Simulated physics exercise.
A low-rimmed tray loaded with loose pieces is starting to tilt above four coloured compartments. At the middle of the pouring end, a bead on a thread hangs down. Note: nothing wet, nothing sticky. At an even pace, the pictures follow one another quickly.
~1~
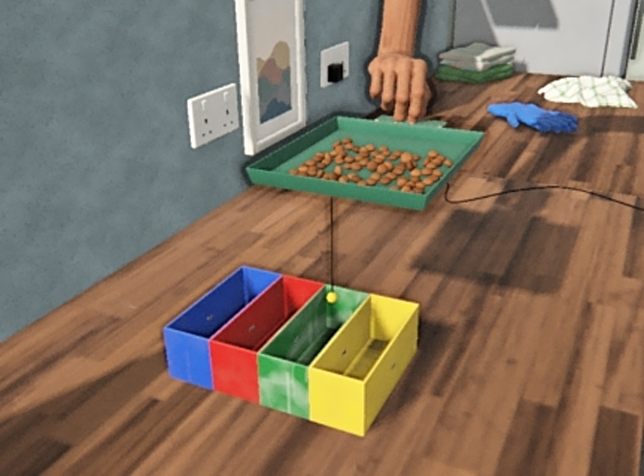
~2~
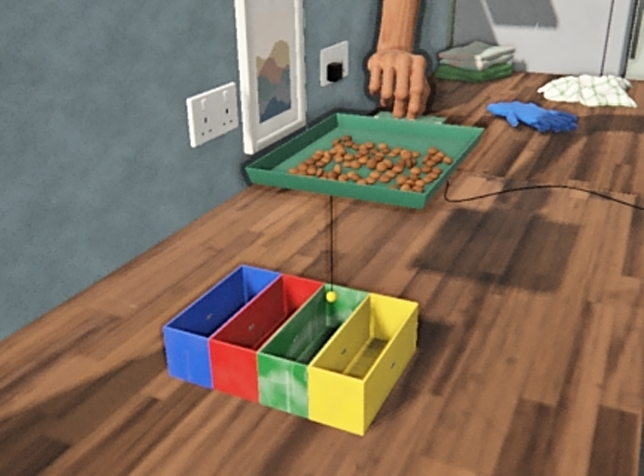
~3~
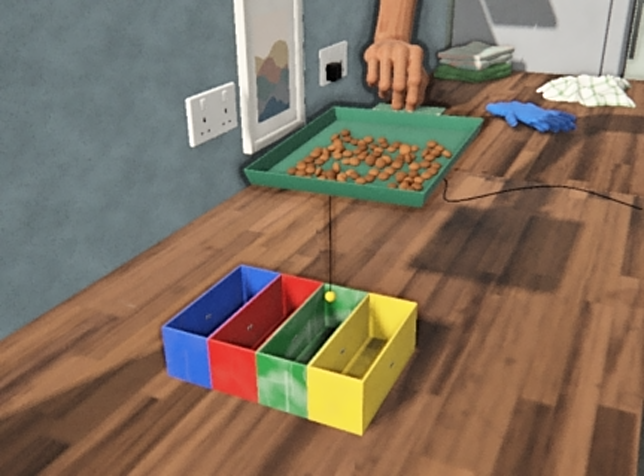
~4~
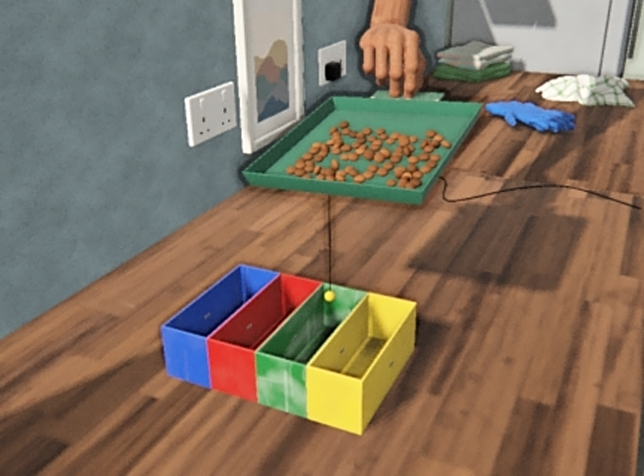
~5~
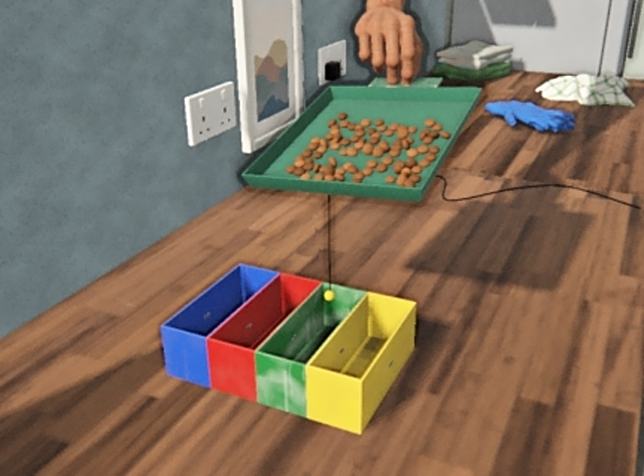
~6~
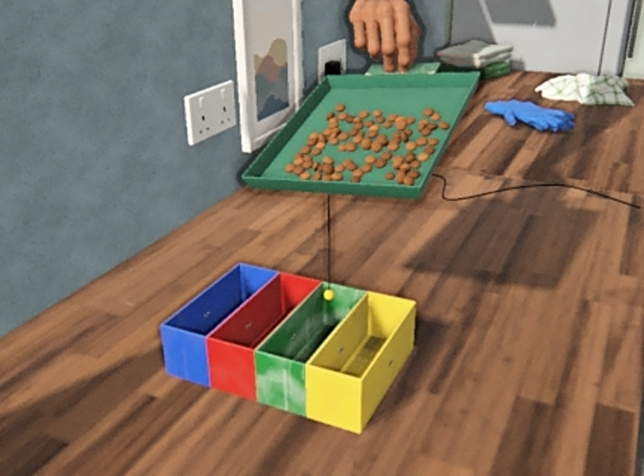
A hand raises the far end of a green tray of brown kibble above coloured compartments.
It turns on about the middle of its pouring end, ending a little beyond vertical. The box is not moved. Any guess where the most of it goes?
I'd say the red cell.
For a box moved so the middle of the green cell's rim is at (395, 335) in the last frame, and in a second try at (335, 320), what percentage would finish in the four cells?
About 40 per cent, then about 100 per cent.
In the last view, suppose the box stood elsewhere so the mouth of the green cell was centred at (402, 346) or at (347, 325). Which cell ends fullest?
In the first case it's that blue cell, in the second it's the cell in blue.
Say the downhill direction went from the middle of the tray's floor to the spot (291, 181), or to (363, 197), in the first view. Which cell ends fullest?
Case 1 - the cell in red. Case 2 - the yellow one.
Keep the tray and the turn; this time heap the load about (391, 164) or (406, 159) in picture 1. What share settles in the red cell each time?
The first start yields 50 per cent, the second 50 per cent.
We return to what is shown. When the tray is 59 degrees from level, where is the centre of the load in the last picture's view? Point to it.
In the last view the centre sits at roughly (310, 167).
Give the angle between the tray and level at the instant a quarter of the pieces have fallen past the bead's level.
My estimate is some 90 degrees.
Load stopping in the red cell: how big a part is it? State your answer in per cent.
Somewhere around 60 percent, I'd say.
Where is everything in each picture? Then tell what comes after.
In the first picture, corners of the pouring end (252, 168) and (423, 193), level; middle of the load (373, 166), bits of dog kibble; bead on its thread (332, 298); blue cell (189, 354); red cell (235, 367); green cell (284, 381); yellow cell (337, 397).
In the second picture, corners of the pouring end (251, 167) and (422, 192), level; middle of the load (372, 164).
In the third picture, corners of the pouring end (250, 169) and (421, 190), tipped barely, lowest at the left corner; middle of the load (371, 161).
In the fourth picture, corners of the pouring end (249, 171) and (419, 188), tipped a little, lowest at the left corner; middle of the load (370, 155).
In the fifth picture, corners of the pouring end (248, 173) and (418, 186), tipped a little, lowest at the left corner; middle of the load (368, 150).
In the sixth picture, corners of the pouring end (247, 175) and (416, 184), tipped clearly, lowest at the left corner; middle of the load (367, 144); blue cell (186, 351); red cell (232, 364); green cell (281, 379); yellow cell (334, 394).
Just after the last frame, tray tipped steeply; every one on the tray.
A moment on, tray tipped right over; roughly half on the tray; about a tenth in the red cell; about a tenth in the blue cell; just a few in the green cell; roughly a quarter falling or outside the box.
Further on, tray tipped past a quarter turn; roughly half in the red cell; roughly a quarter in the green cell; roughly a quarter in the blue cell; just a few in the yellow cell; just a few falling or outside the box.
When it is over, tray tipped past a quarter turn; roughly half in the red cell; roughly a quarter in the green cell; roughly a quarter in the blue cell; just a few in the yellow cell; just a few outside the box.
